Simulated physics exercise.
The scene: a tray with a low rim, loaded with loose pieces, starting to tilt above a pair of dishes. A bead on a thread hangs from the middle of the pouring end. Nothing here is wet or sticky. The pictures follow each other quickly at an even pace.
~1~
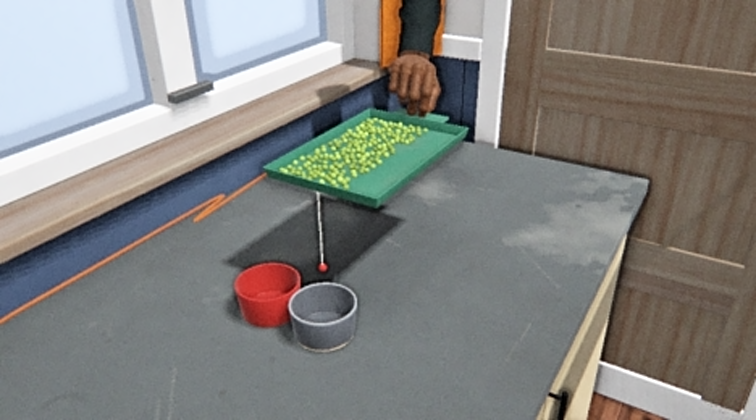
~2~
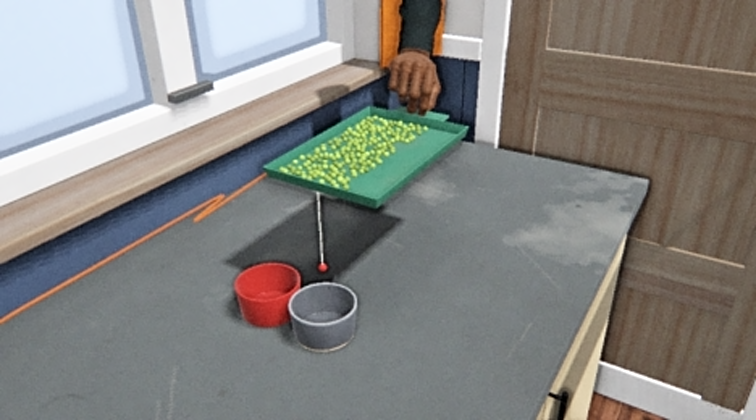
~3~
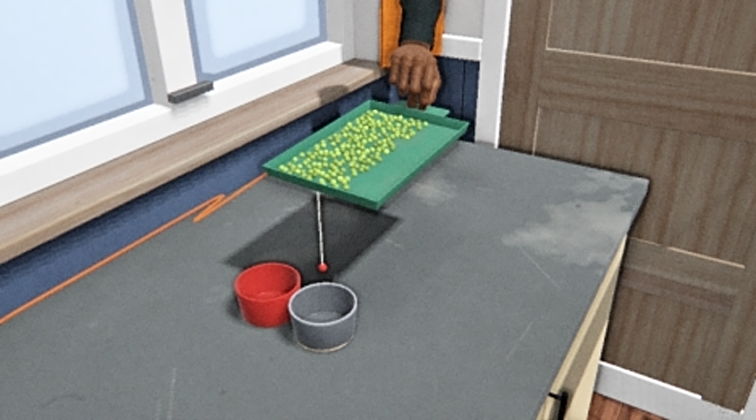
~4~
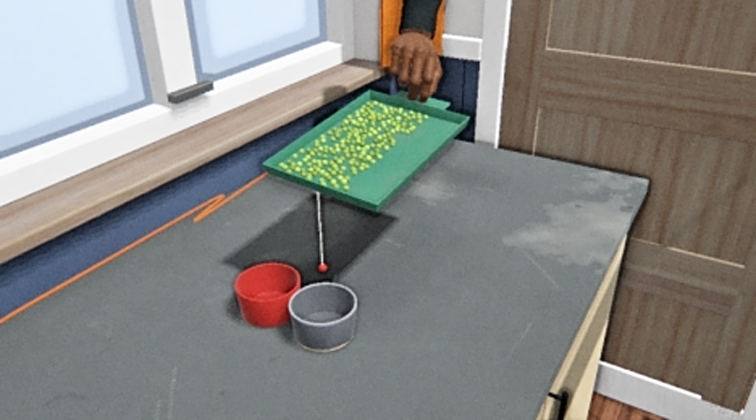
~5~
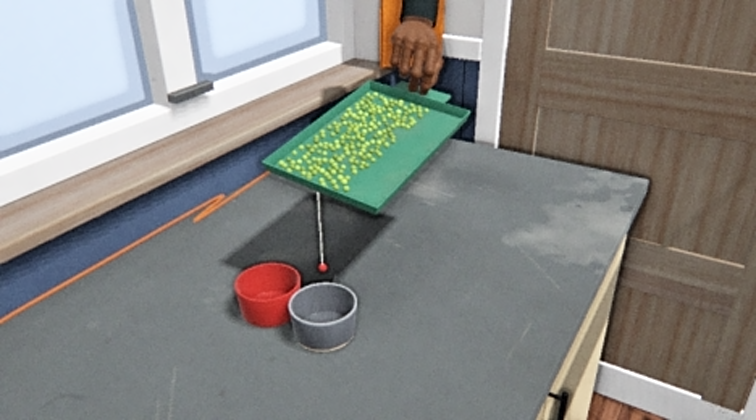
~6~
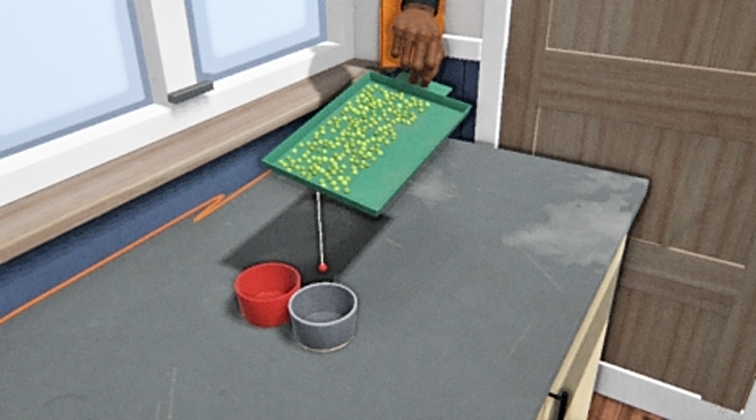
A green tray of dried peas, held by a hand, gradually tilts above two dishes.
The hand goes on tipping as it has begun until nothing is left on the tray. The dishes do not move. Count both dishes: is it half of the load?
They take only the smaller part between them.
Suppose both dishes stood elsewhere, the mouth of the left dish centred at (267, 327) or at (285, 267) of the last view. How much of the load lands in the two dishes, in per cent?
The first gives 0 %, the second 20 %.
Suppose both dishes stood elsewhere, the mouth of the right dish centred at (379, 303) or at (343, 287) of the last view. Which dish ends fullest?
The first try: Right. The second: The right one.
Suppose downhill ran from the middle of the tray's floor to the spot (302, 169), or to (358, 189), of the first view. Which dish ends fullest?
The first try: The dish on the left. The second: The right-hand dish.
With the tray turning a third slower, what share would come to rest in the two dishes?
Near 10 %.
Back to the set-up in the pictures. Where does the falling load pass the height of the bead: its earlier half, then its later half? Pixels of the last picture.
First near (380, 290), later near (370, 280).
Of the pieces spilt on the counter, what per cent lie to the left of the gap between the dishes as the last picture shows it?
Close to 0 per cent.
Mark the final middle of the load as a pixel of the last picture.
Near (388, 334).
Soon, tray tipped steeply; most on the tray; a stray few in the right dish; a small part outside both; a small part in the air.
A while on, tray tipped right over; about a third on the tray; about a third outside both; about a quarter in the air.
Towards the end, tray tipped past a quarter turn; a small part in the right dish; nearly all outside both.
Finally, tray tipped past a quarter turn; a small part in the right dish; none in the left dish; nearly all outside both.
